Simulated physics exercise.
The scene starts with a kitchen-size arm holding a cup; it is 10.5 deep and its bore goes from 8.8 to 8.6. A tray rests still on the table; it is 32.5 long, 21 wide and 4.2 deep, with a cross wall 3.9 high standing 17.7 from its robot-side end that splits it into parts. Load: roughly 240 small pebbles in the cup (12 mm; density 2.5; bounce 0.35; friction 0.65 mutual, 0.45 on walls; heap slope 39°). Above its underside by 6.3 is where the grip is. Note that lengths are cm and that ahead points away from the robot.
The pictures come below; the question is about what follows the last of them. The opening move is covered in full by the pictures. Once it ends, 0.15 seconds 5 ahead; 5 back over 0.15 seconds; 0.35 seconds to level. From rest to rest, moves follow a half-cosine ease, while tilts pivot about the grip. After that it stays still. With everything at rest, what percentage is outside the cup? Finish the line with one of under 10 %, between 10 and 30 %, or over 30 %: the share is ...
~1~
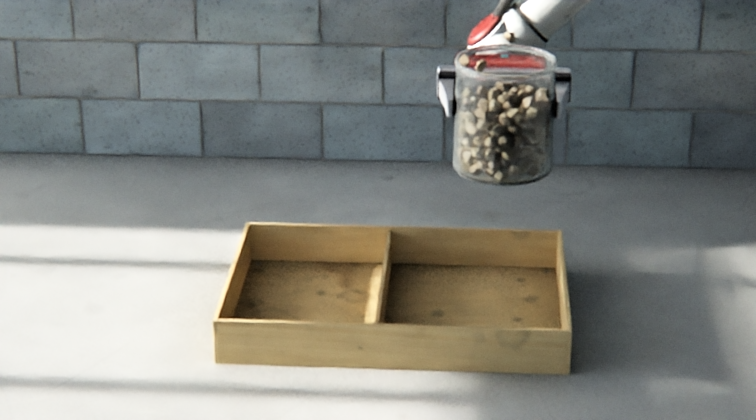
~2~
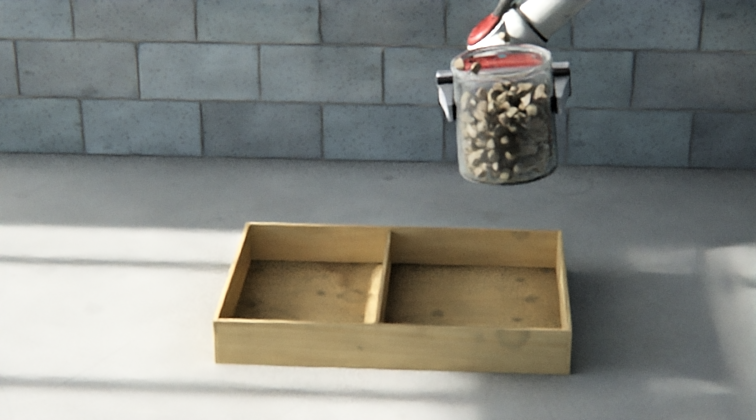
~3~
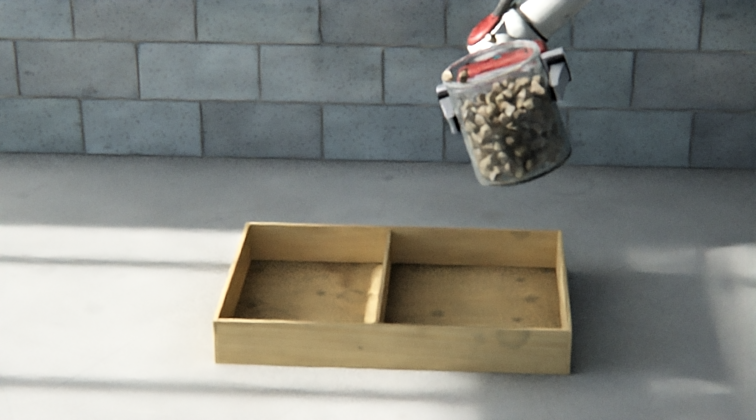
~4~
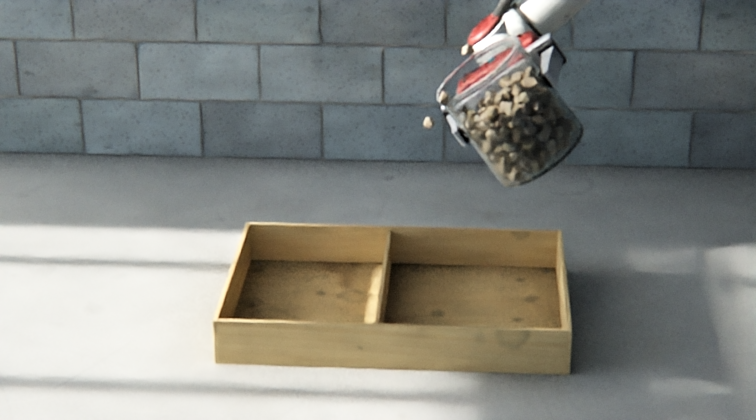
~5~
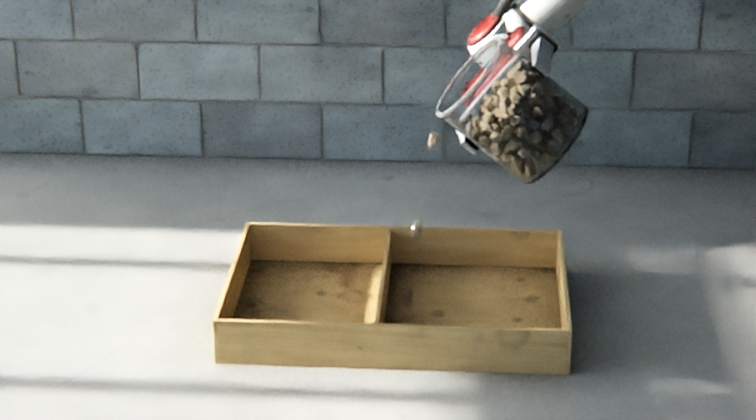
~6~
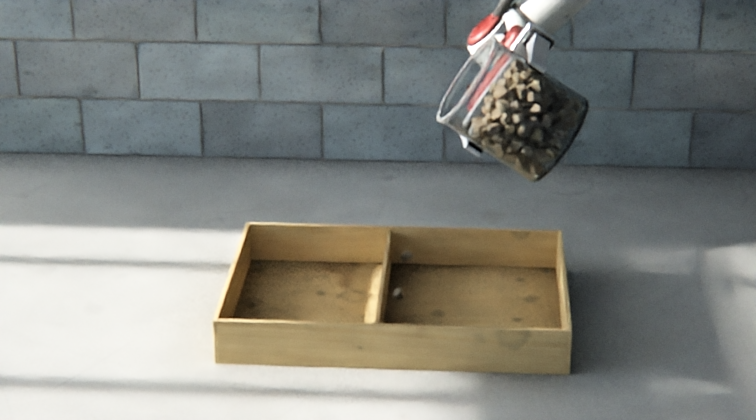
The share is under 10 %.
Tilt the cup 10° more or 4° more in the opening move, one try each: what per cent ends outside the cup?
Roughly 5 per cent on the first try and 5 per cent on the second.
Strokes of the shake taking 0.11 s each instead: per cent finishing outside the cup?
I'd expect close to 15 in a hundred.
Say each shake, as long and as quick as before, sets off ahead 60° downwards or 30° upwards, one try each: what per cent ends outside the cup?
It comes to around 0 per cent on the first try and around 5 per cent on the second.
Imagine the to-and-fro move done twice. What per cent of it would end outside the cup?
Expected share: About 5 %.
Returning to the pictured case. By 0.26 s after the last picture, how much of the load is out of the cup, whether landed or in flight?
0 %.
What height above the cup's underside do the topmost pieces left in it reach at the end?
About 11.0 cm.
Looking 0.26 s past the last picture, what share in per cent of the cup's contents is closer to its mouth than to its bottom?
Something like 40 percent sits in that half.
Then, 0.26 s later, tilted 56° forward, highest piece 24 above the table; 239 in the cup, 3 in the robot-side part, 2 in flight or on a rim.
Then, 0.52 s later, tilted 17° forward, highest piece 26 above the table; 232 in the cup, 9 in the robot-side part, 3 in the far-side part.
Then, 0.85 s later, level, highest piece 27 above the table; 232 in the cup, 9 in the robot-side part, 3 in the far-side part.
Then, 1.90 s later, level, highest piece 27 above the table; 232 in the cup, 9 in the robot-side part, 3 in the far-side part.
At rest, 232 in the cup, 9 in the robot-side part, 3 in the far-side part. That is 5 % outside the cup.
